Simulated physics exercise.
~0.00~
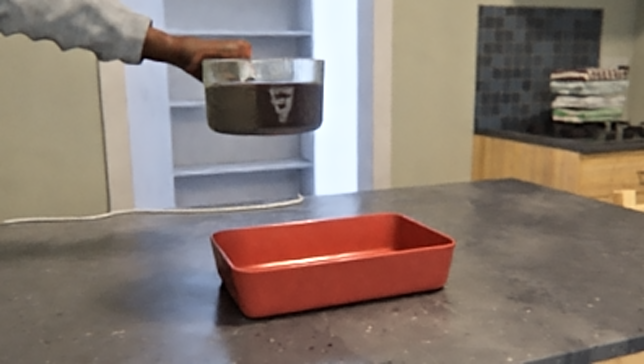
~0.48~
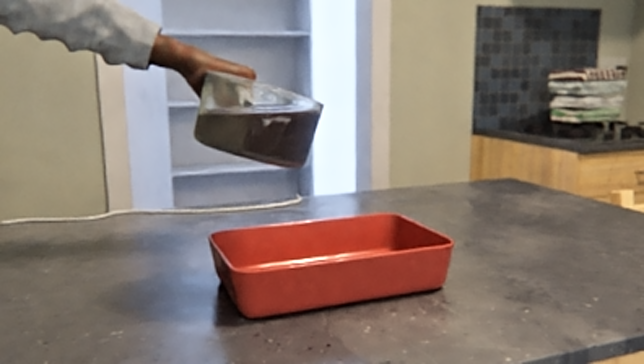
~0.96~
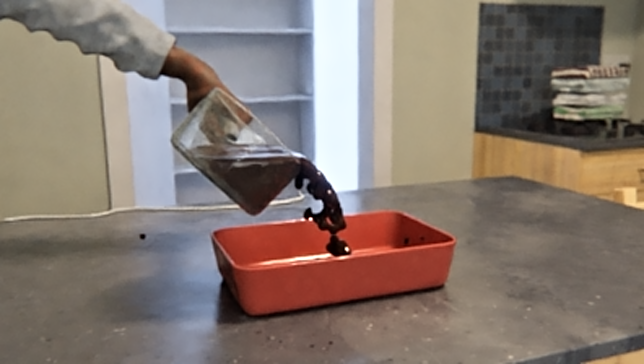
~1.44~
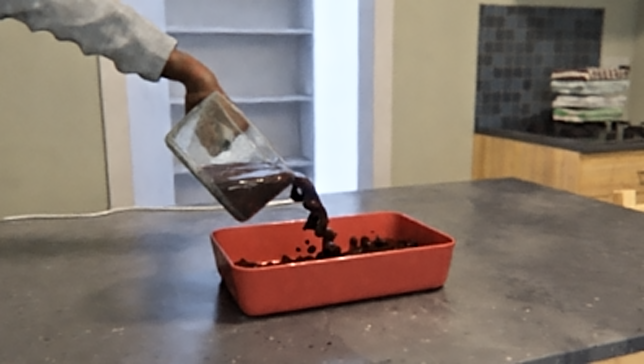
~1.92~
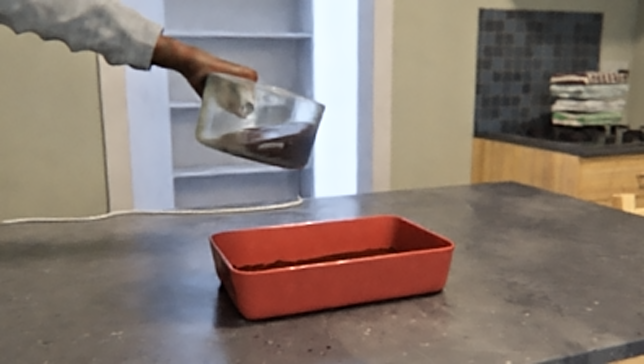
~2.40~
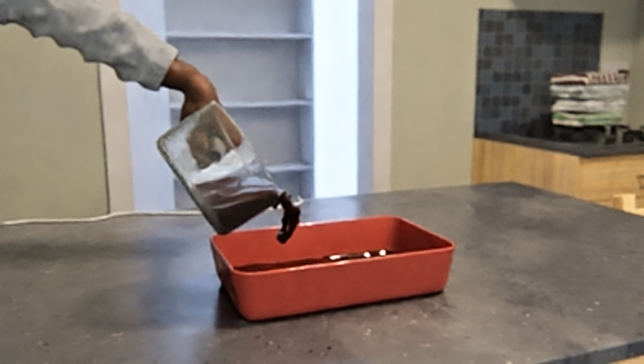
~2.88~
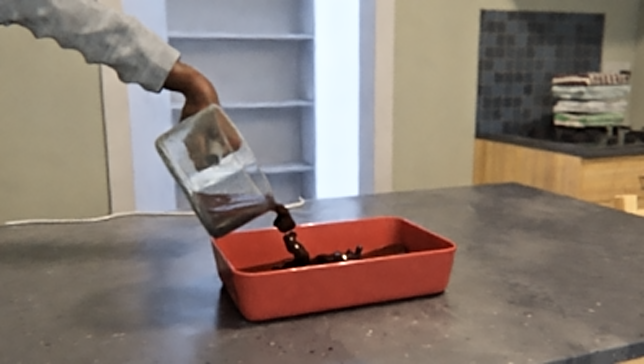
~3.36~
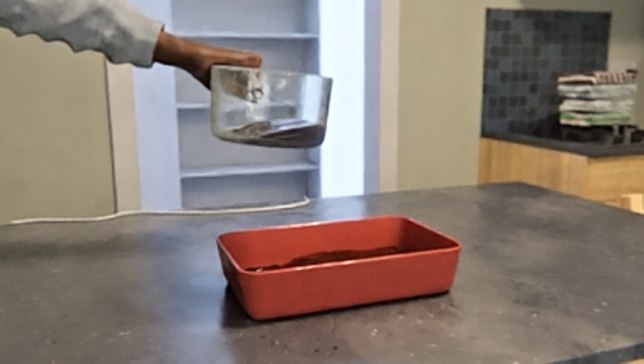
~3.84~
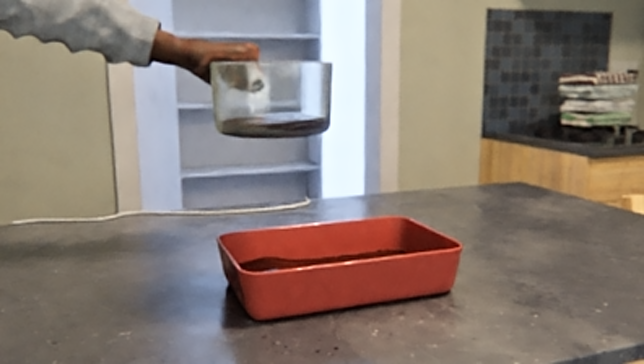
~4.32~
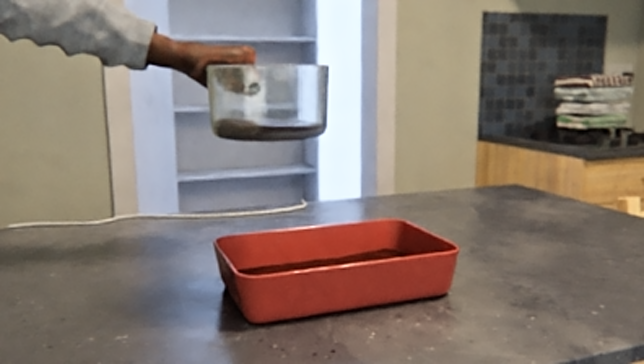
We see a hand tilt a clear glass container and pour dark coffee into a red oven dish on a grey worktop, ease it back, then tip it further to pour again, finally levelling it above the partly filled dish with some coffee left inside.
